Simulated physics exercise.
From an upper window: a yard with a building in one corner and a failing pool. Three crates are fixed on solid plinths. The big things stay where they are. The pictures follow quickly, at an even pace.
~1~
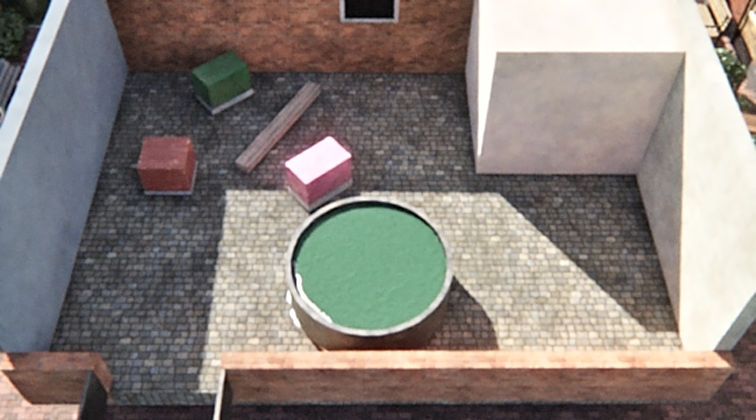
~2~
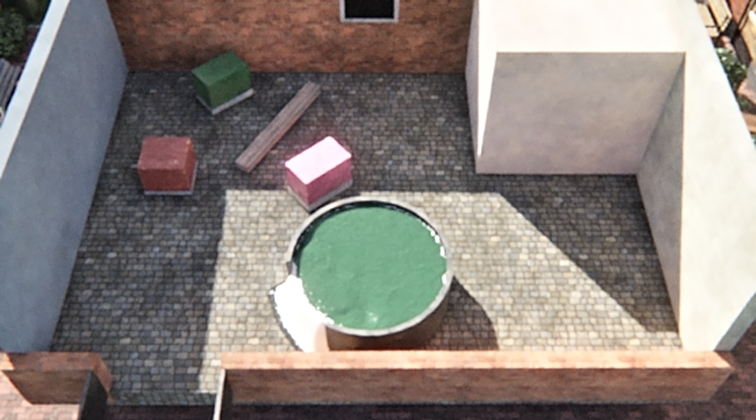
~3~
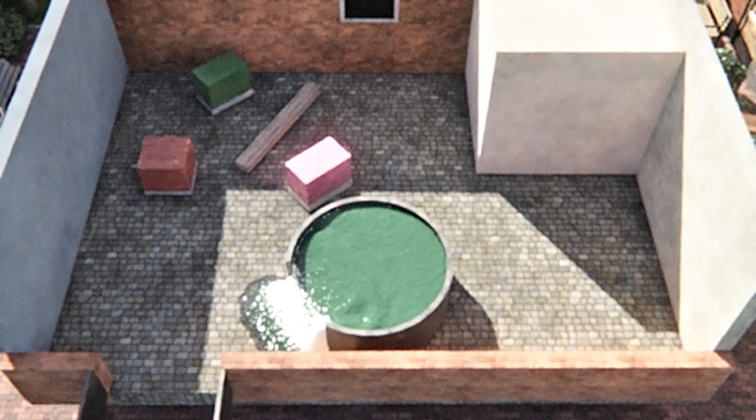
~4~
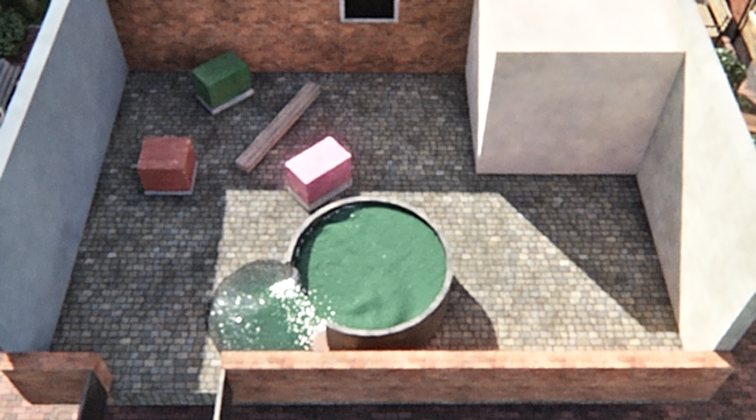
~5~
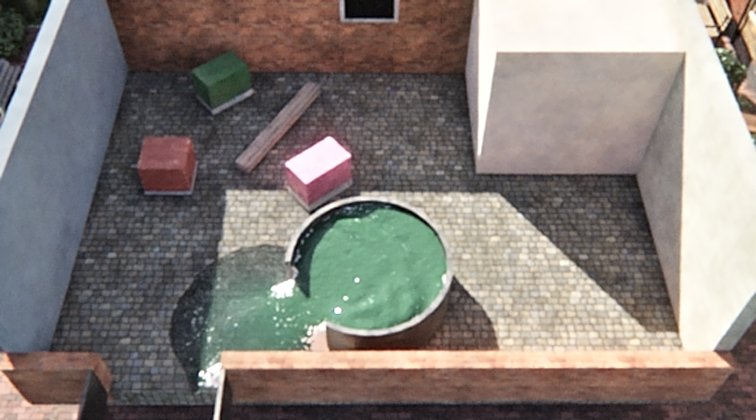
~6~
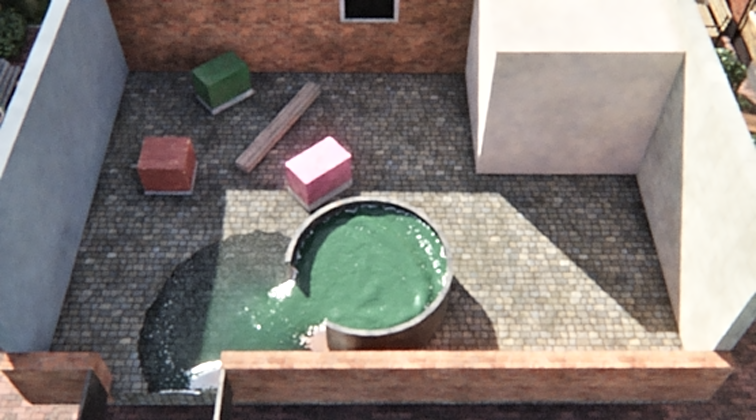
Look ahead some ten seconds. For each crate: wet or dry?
In the end: The pink crate stays dry; the red crate gets wet; the green crate gets wet.
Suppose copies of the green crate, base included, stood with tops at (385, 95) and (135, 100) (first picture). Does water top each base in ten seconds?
In turn: Is spared, is topped.
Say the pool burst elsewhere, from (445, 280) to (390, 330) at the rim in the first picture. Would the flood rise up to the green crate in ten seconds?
Green crate is safe.
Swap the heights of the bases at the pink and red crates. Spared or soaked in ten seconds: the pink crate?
The pink one takes water.
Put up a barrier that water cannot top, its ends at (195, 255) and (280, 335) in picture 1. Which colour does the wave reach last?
The green-painted one.
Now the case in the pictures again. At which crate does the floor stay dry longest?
That is the crate marked green.
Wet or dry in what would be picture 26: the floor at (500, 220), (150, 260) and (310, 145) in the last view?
In that order: Dry, covered, dry.
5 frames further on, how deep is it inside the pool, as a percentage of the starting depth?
Close to 66 %.
A moment on, water covers 20 % of the floor; the pink crate not reached, the red crate not reached, the green crate not reached.
Next, water covers 25 % of the floor; the pink crate water round its plinth, the red crate water round its plinth, the green crate not reached.
Then, water covers 35 % of the floor; the pink crate water round its plinth, the red crate water round its plinth, the green crate not reached.
Later, water covers 55 % of the floor; the pink crate water round its plinth, the red crate water round its plinth, the green crate water round its plinth.
In the end, water covers 75 % of the floor; the pink crate stayed above the water, the red crate was topped, the green crate was topped.
